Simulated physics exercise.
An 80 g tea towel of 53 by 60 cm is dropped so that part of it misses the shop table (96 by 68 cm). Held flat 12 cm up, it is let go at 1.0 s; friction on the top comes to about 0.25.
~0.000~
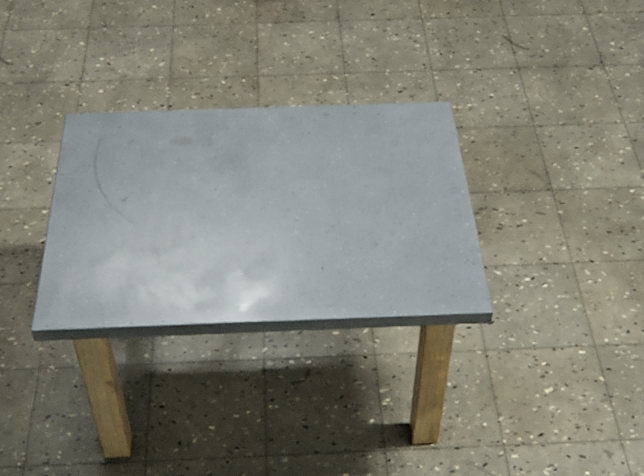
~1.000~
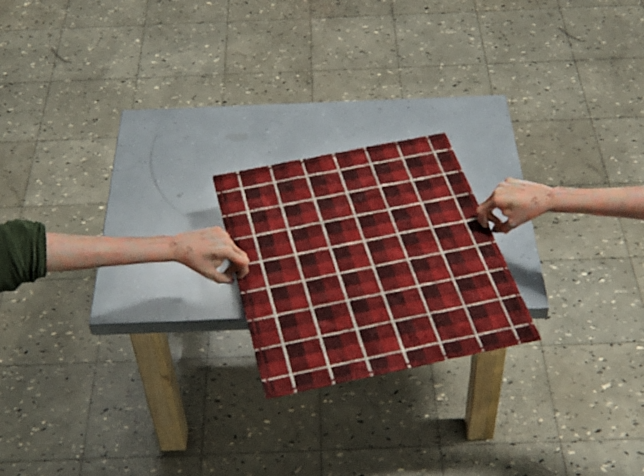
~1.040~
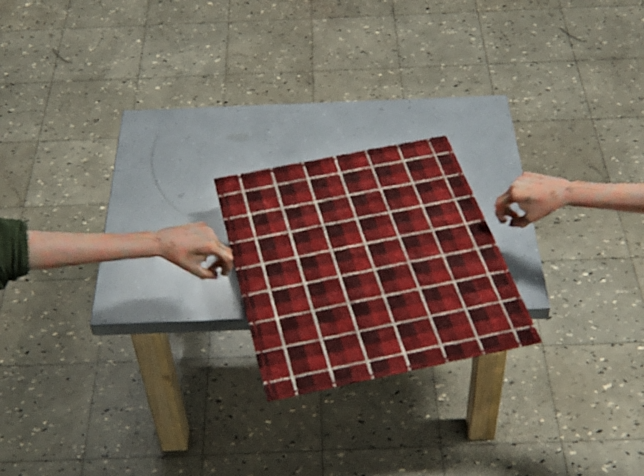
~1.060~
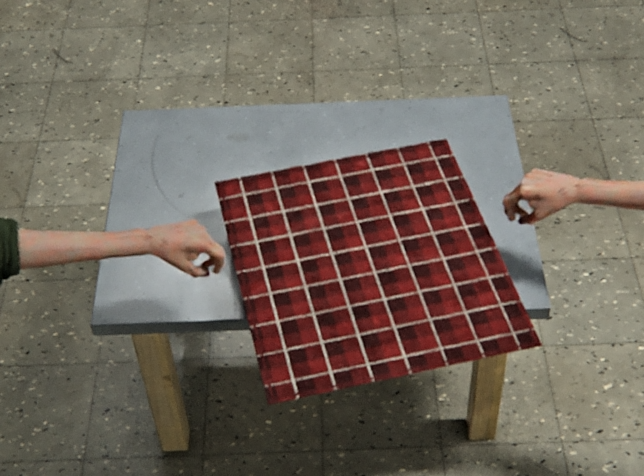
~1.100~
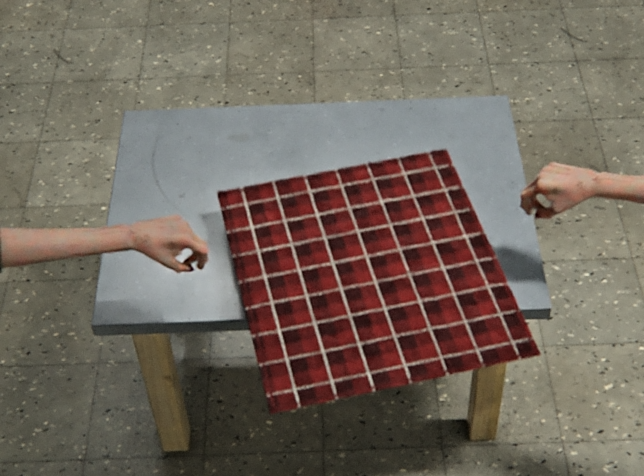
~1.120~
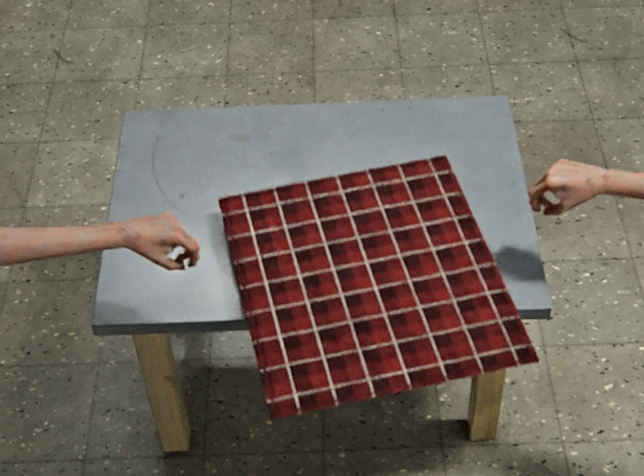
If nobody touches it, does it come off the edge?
Yes, heading off.
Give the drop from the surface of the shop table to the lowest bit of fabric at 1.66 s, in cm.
Some 56 cm.
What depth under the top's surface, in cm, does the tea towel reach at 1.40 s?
34 cm.
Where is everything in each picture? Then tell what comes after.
In the first frame, shows, the bare shop table.
In the second frame, shows, tea towel corners (266, 399) (213, 176) (445, 133) (541, 340).
In the third frame, shows, tea towel corners (268, 401) (214, 179).
In the fourth frame, shows, tea towel corners (269, 405) (215, 183).
In the fifth frame, shows, tea towel corners (270, 414) (217, 193).
In the sixth frame, shows, tea towel corners (271, 420) (218, 199) (446, 156) (540, 362).
By 1.4 s, 45 % of the tea towel is still over the top.
By 1.7 s, 0 % of the tea towel is still over the top.
By 1.9 s, 0 % of the tea towel is still over the top.
By 2.2 s, 0 % of the tea towel is still over the top.
By 4.4 s, 0 % of the tea towel is still over the top.
